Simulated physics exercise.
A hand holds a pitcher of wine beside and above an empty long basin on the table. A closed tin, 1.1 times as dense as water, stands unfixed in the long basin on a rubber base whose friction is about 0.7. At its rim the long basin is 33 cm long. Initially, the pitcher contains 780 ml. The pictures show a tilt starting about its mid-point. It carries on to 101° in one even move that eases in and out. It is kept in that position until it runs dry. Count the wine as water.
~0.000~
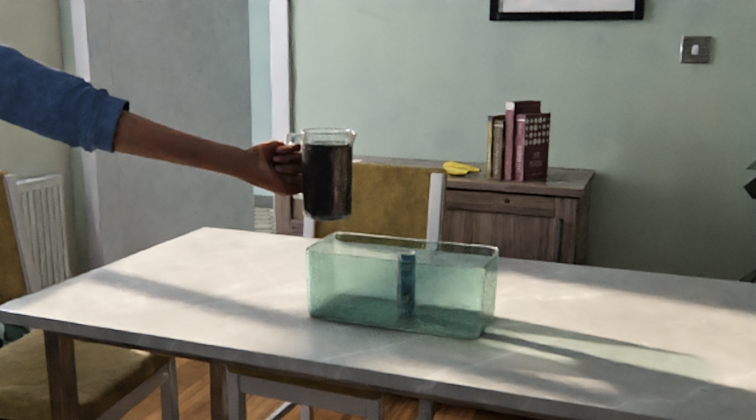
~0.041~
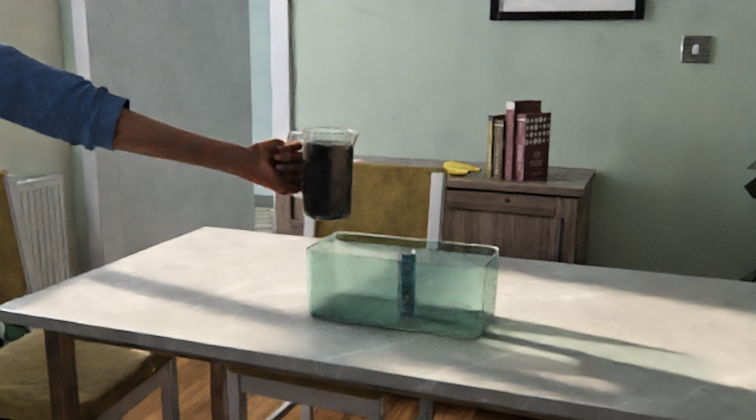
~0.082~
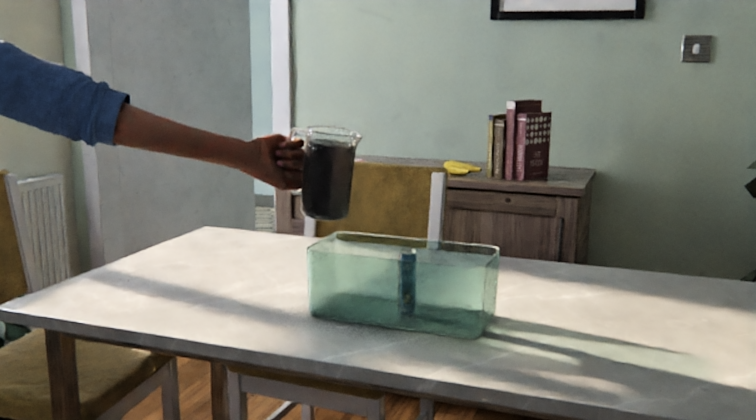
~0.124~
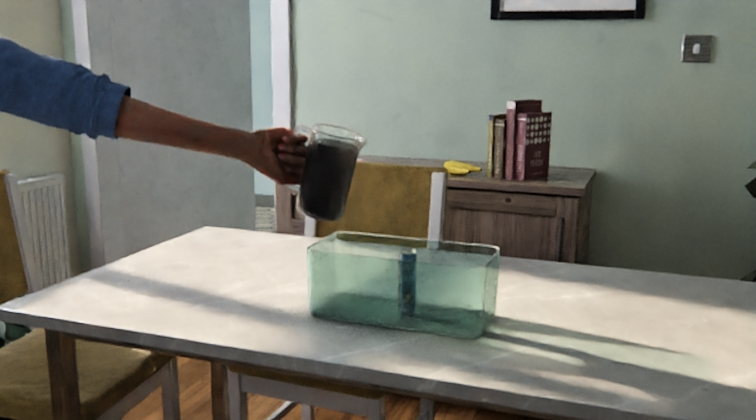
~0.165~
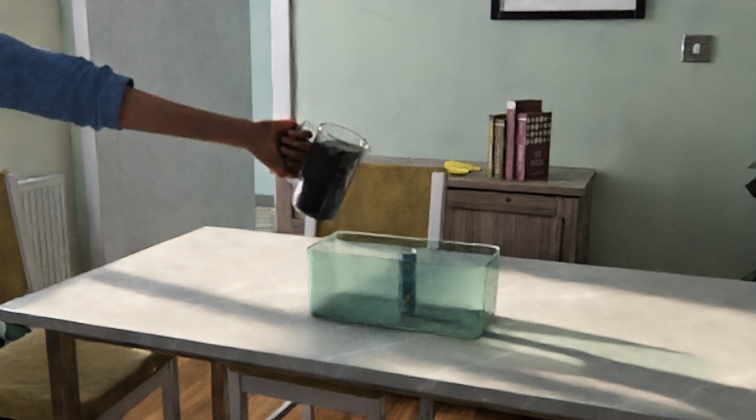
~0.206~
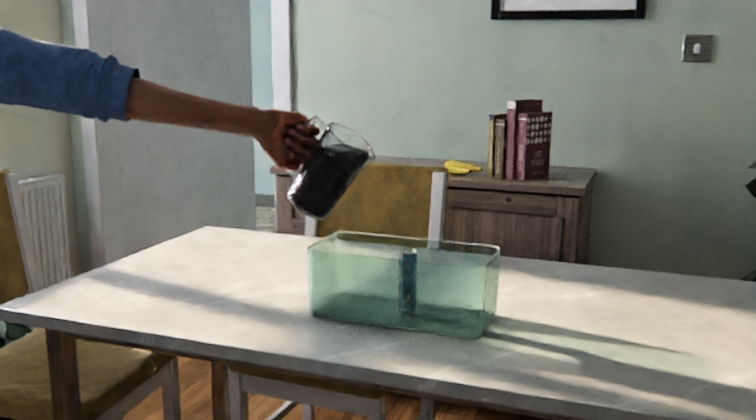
In a sunlit dining room with green walls, a hand reaching in from the left holds a glass pitcher of dark liquid upright above a long clear basin on a pale table. The hand then tilts the pitcher steadily to the right, and the dark liquid shifts toward its rim.
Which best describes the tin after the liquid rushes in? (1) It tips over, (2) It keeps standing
Option 1: It tips over.
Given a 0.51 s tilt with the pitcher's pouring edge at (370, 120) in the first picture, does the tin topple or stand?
Then it stays on its base.
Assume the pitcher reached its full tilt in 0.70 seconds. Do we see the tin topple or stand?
The tin tumbles.
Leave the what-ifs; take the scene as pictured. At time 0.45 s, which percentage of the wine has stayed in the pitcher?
About 72 per cent.
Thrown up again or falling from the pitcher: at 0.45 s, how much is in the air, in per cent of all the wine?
Near 20 per cent at that moment.
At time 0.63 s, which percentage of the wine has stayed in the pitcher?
Roughly 36 percent remains.
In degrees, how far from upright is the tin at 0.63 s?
10°.
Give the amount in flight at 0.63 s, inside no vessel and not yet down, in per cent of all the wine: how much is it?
Near 18 per cent, I'd say.
By 0.45 s the tilt is 97° and 71 per cent is still to pour; the tin stands where it began.
By 0.63 s the tilt is 101° and 36 per cent is still to pour; the tin leans 9°.
By 0.82 s the tilt is 101° and 12 per cent is still to pour; the tin lies on its side.
By 1.02 s the tilt is 101° and 3 per cent is still to pour; the tin lies on its side.
At rest the tin lies on its side.
